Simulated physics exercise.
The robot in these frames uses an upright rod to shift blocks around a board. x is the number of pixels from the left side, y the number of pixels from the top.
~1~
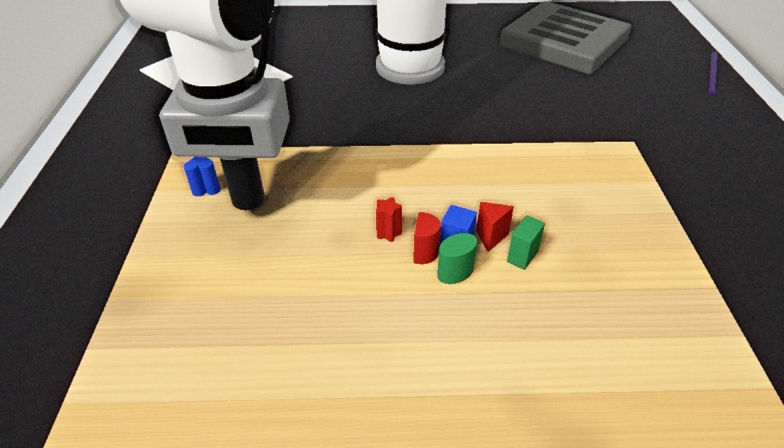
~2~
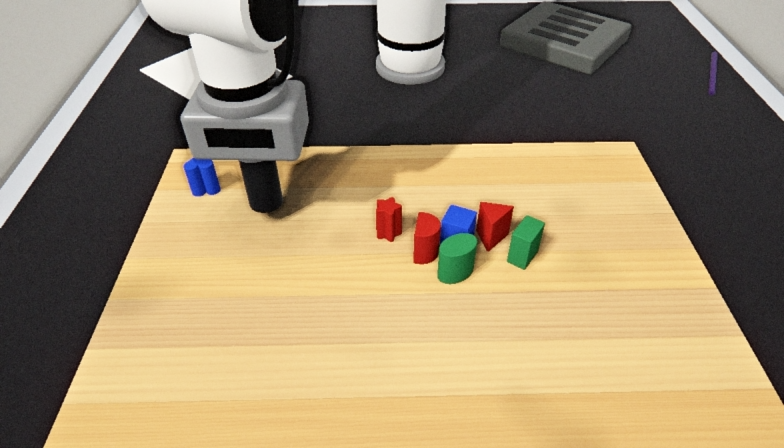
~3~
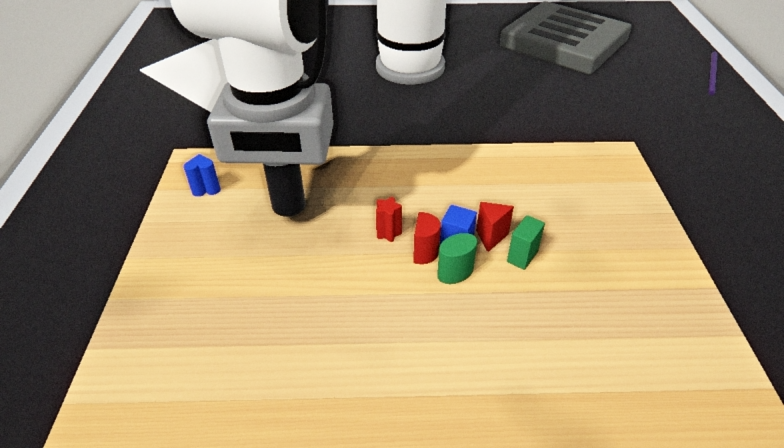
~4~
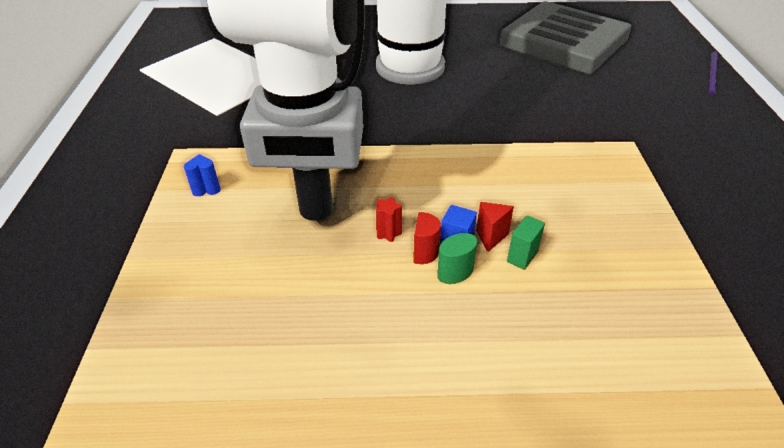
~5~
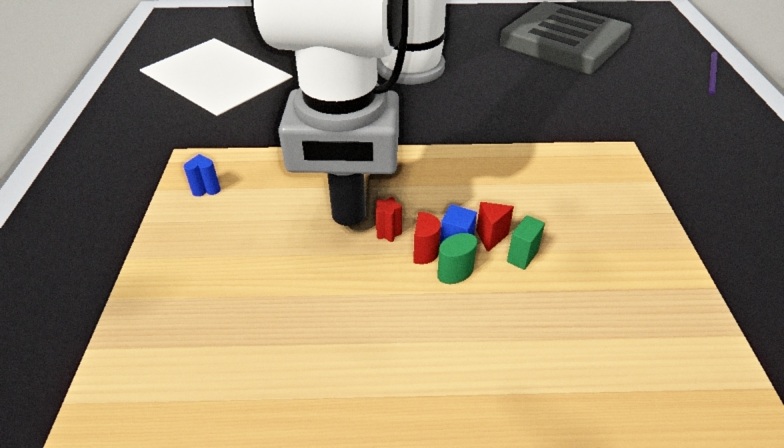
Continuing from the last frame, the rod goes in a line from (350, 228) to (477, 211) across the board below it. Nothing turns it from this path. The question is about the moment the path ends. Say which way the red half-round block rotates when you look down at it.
It spins with the clock.
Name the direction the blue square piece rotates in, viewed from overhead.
The sense of turning is anti-clockwise.
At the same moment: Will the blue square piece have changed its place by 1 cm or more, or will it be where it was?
By the end it has moved.
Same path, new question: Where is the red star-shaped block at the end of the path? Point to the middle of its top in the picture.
Final place: (450, 206).
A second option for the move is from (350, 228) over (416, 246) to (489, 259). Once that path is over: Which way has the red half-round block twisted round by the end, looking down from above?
I'd predict that, seen from above, the red half-round block rotates clockwise.
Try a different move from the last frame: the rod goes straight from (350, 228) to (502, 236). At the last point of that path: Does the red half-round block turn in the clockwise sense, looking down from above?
In short: Yes.
On the path given first. One third of the way, rod (394, 210); red star-shaped block (417, 206), turned 35° clockwise; red half-round block (430, 225), turned 20° clockwise.
Two thirds of the way, rod (437, 204); red star-shaped block (448, 207), turned 70° clockwise; red half-round block (434, 226), turned 55° clockwise; blue square piece (470, 221), turned 15° anticlockwise.
At the end, rod (479, 197); red star-shaped block (450, 206), turned 90° clockwise; red half-round block (434, 226), turned 55° clockwise; blue square piece (470, 221), turned 20° anticlockwise; red triangle not moved.
